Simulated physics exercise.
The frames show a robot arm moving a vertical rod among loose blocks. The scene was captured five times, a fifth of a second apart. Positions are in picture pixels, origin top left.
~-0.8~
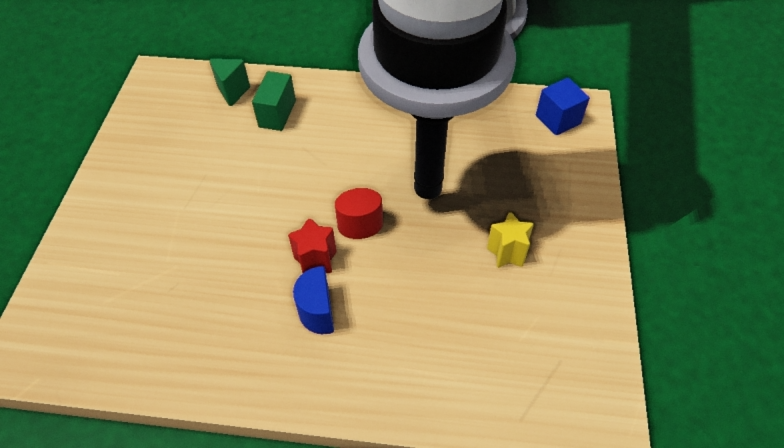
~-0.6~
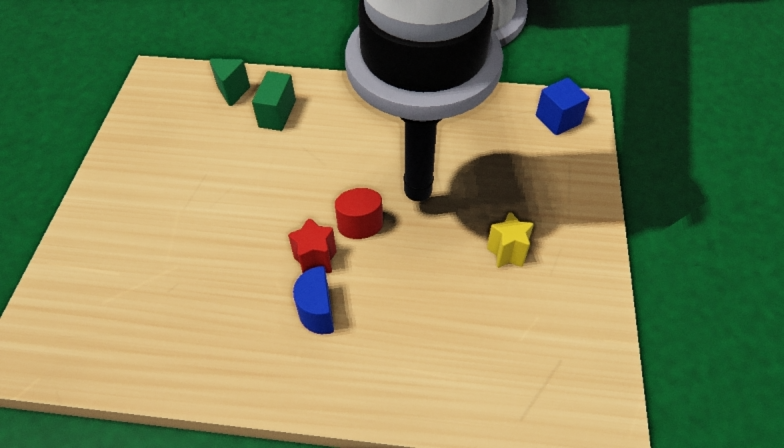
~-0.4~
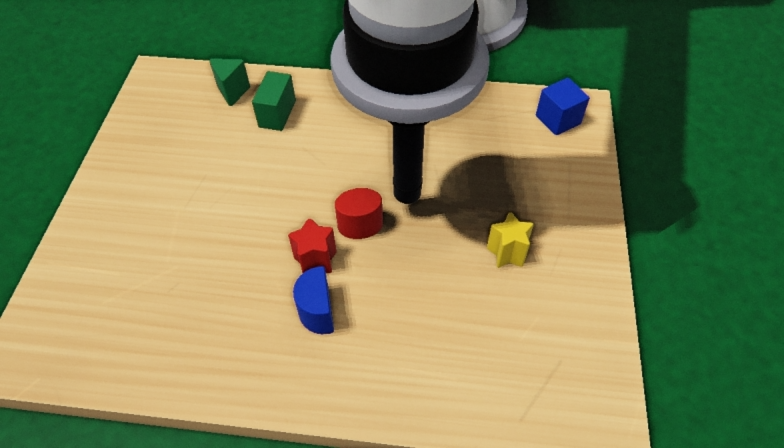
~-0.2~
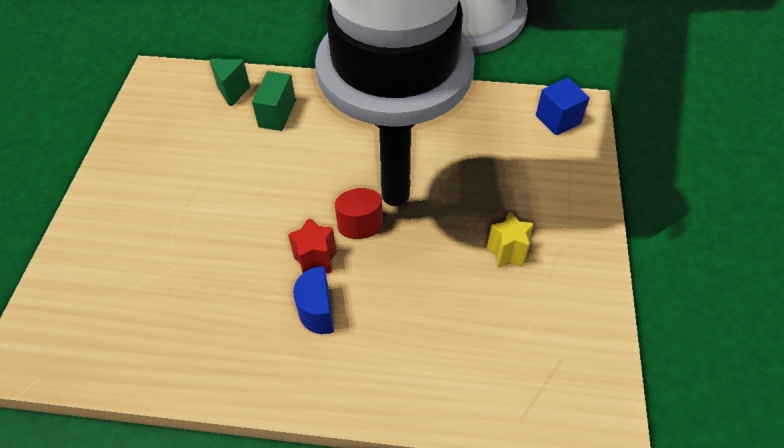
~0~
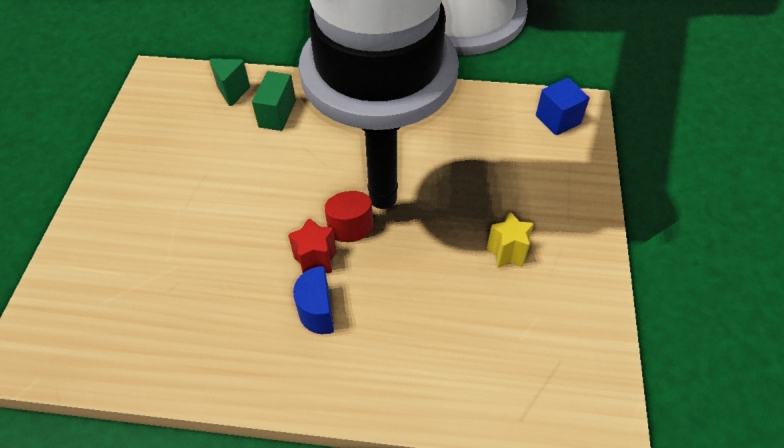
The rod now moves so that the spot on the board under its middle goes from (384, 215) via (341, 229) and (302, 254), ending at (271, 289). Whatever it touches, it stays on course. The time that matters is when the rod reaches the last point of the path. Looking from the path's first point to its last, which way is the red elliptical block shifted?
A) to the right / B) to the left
It's A.
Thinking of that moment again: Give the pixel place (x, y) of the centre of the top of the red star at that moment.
I predict (260, 296).
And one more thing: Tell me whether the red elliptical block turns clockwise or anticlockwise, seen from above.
It goes round the way clock hands do.
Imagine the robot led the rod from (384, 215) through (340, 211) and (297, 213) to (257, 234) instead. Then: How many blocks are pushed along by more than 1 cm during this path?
Two blocks move.
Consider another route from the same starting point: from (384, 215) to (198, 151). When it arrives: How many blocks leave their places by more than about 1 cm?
I predict one.
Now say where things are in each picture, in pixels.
The first frame shows rod tip (428, 190); block tops, red star (311, 237); blue D-shaped block (312, 291); red elliptical block (358, 201).
The second frame shows rod (418, 192); blocks unchanged.
The third frame shows rod (407, 194); blocks unchanged.
The fourth frame shows rod (396, 197); blocks unchanged.
The fifth frame shows rod (383, 199); red star (311, 237); blue D-shaped block (312, 291); red elliptical block (348, 204).
The first path, step by step. One third of the way, rod (338, 214); red star (297, 248), turned 30° anticlockwise; red elliptical block (300, 218).
Two thirds of the way, rod (298, 239); red star (285, 260), turned 70° anticlockwise; red elliptical block (259, 230), turned 45° clockwise.
At the end, rod (266, 275); red star (260, 296), turned 100° anticlockwise; blue D-shaped block in place; red elliptical block (246, 237), turned 95° clockwise.
